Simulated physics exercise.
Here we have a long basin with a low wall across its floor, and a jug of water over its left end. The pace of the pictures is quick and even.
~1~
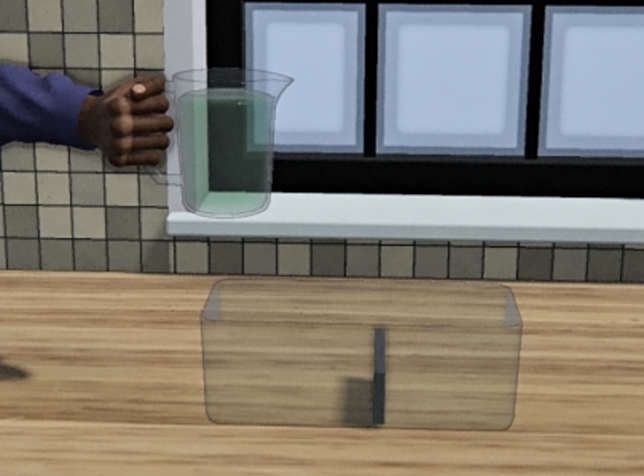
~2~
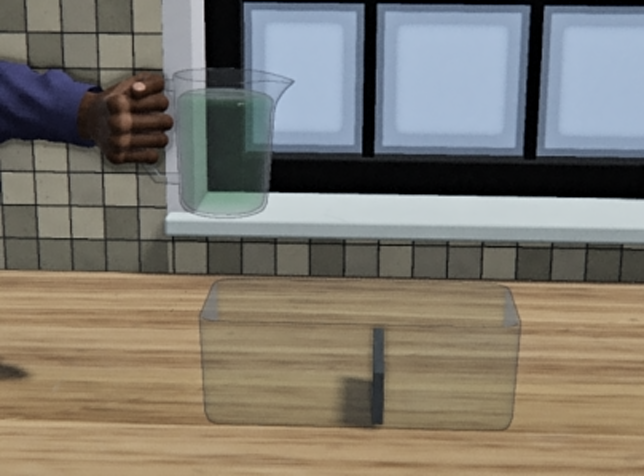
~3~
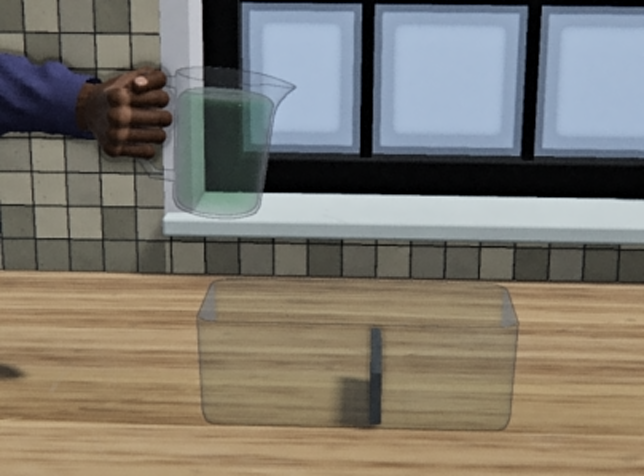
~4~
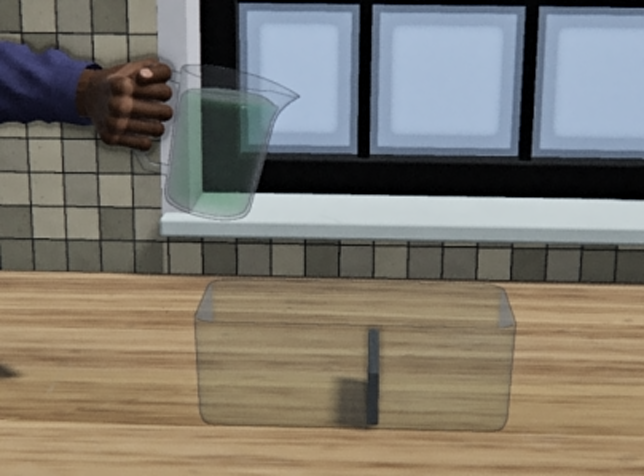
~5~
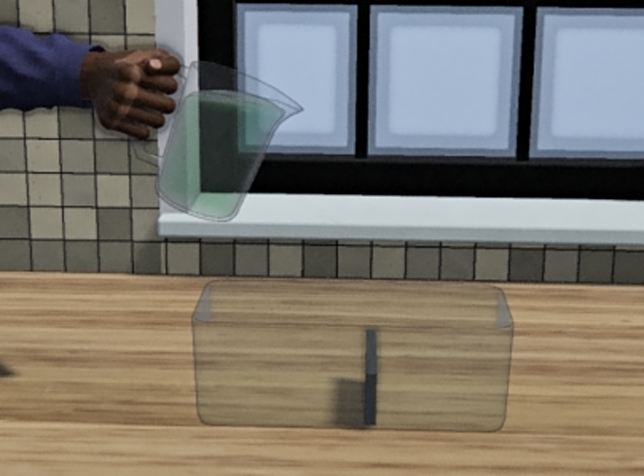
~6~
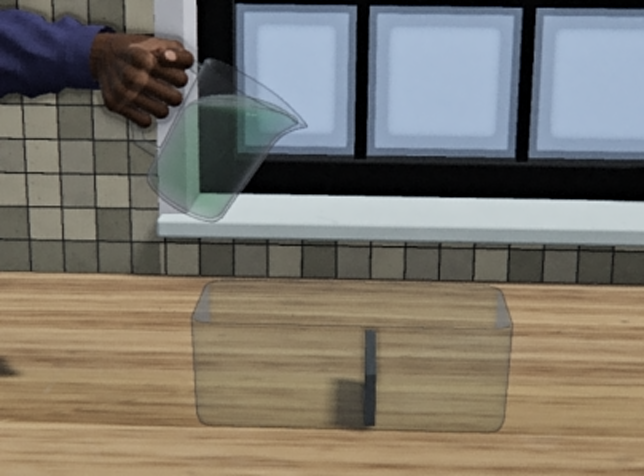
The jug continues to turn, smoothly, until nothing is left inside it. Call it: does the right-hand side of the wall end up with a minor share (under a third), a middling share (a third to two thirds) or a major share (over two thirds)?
The right side gets a middling share.
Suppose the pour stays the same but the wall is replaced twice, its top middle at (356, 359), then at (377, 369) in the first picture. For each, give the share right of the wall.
Result: 85 % first, 55 % second.
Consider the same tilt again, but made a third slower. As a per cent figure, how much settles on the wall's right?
Some 40 per cent.
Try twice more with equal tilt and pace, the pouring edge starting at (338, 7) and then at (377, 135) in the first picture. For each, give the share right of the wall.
In turn 90 and 95 in a hundred.
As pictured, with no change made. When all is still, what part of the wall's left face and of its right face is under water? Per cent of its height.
The left side sits at 30 per cent and the right side at 30.
A moment on, the jug is tipped on its side and 67 per cent is still to pour, 2 is left of the wall and 5 right of it.
Next, the jug is tipped on its side and 31 per cent is still to pour, 27 is left of the wall and 20 right of it.
Then the jug is tipped on its side and 12 per cent is still to pour, 40 is left of the wall and 39 right of it.
Later the jug is tipped on its side and 4 per cent is still to pour, 51 is left of the wall and 40 right of it.
At rest 58 per cent lies left of the wall, 40 right of it and 2 outside.
